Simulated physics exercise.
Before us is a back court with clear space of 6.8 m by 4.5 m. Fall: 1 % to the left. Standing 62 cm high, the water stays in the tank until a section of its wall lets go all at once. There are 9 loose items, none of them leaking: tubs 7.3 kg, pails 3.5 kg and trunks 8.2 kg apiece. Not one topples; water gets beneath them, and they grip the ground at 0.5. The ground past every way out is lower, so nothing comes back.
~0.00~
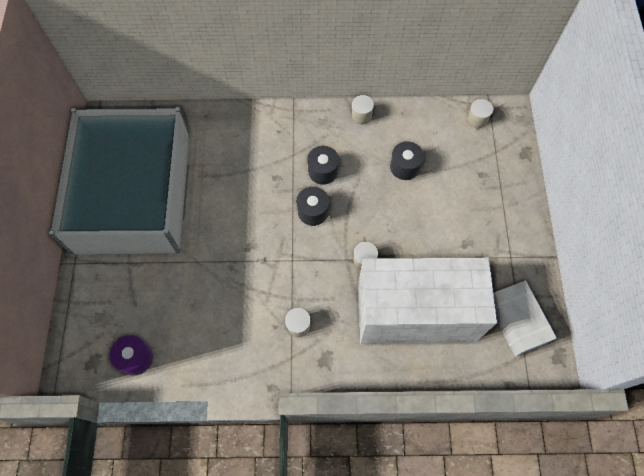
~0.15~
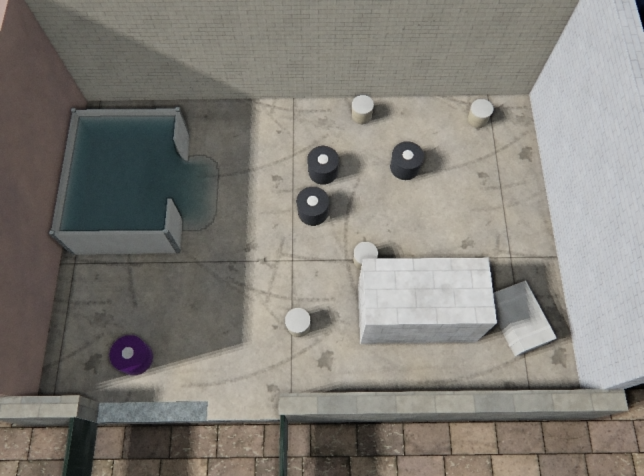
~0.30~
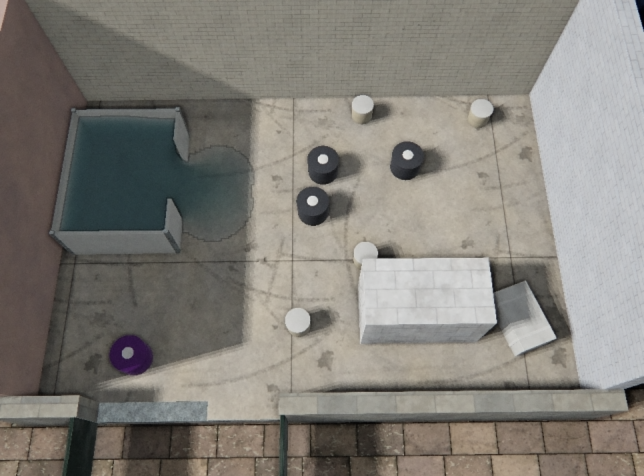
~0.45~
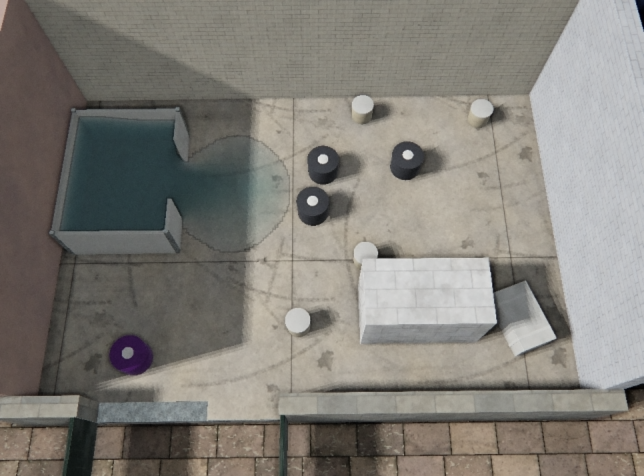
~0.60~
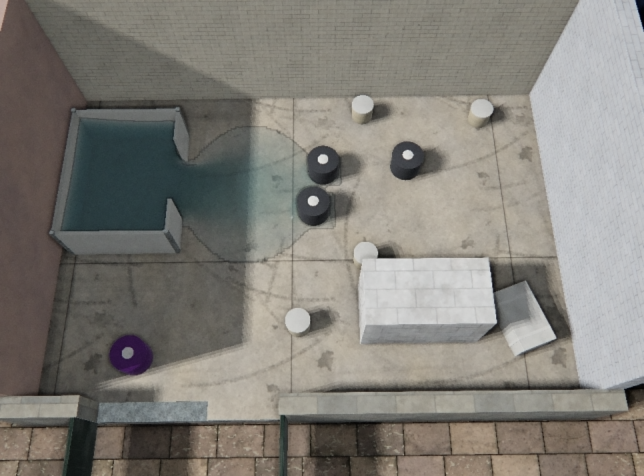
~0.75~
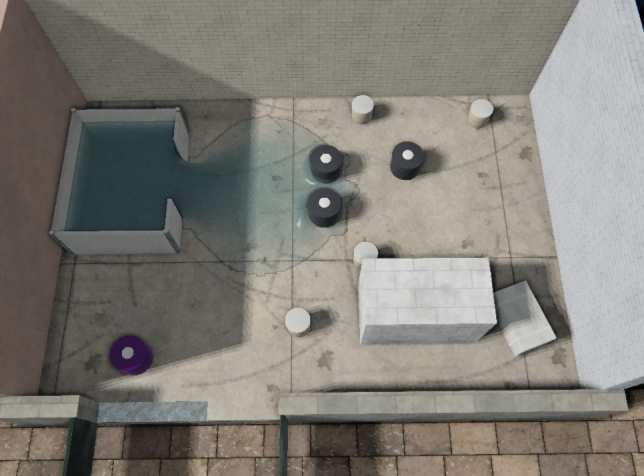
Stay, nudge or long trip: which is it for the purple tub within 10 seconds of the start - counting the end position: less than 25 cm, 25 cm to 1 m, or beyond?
The move is medium.
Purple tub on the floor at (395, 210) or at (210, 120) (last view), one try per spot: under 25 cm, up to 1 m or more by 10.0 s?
Run one, it gets swept far; run two, it gets moved partway.
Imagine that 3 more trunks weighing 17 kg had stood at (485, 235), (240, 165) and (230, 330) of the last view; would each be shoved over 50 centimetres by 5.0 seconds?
One by one: Beyond the mark, beyond the mark, below the mark.
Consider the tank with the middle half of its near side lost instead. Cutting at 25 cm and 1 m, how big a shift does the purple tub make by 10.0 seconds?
So, for the purple tub: It is carried a long way.
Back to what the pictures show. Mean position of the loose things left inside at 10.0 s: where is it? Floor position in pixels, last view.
Centre of the remaining things: Roughly (296, 287).
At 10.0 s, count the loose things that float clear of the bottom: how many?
The number is 7.
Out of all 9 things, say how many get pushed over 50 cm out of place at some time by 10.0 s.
I count 9 of them.
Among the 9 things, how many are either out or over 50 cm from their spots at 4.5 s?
The number comes to 7.
After 2.0 s the purple tub is near (128, 353), 0.0 m from its start, aground; 0 of 9 are out; 3 afloat.
After 4.5 s the purple tub is near (128, 353), 0.0 m from its start, aground; 0 of 9 are out; 7 afloat.
After 7.0 s the purple tub is near (128, 353), 0.0 m from its start, aground; 0 of 9 are out; 7 afloat.
After 10.0 s the purple tub is near (78, 360), 0.6 m from its start, aground; 1 of 9 are out; 7 afloat.
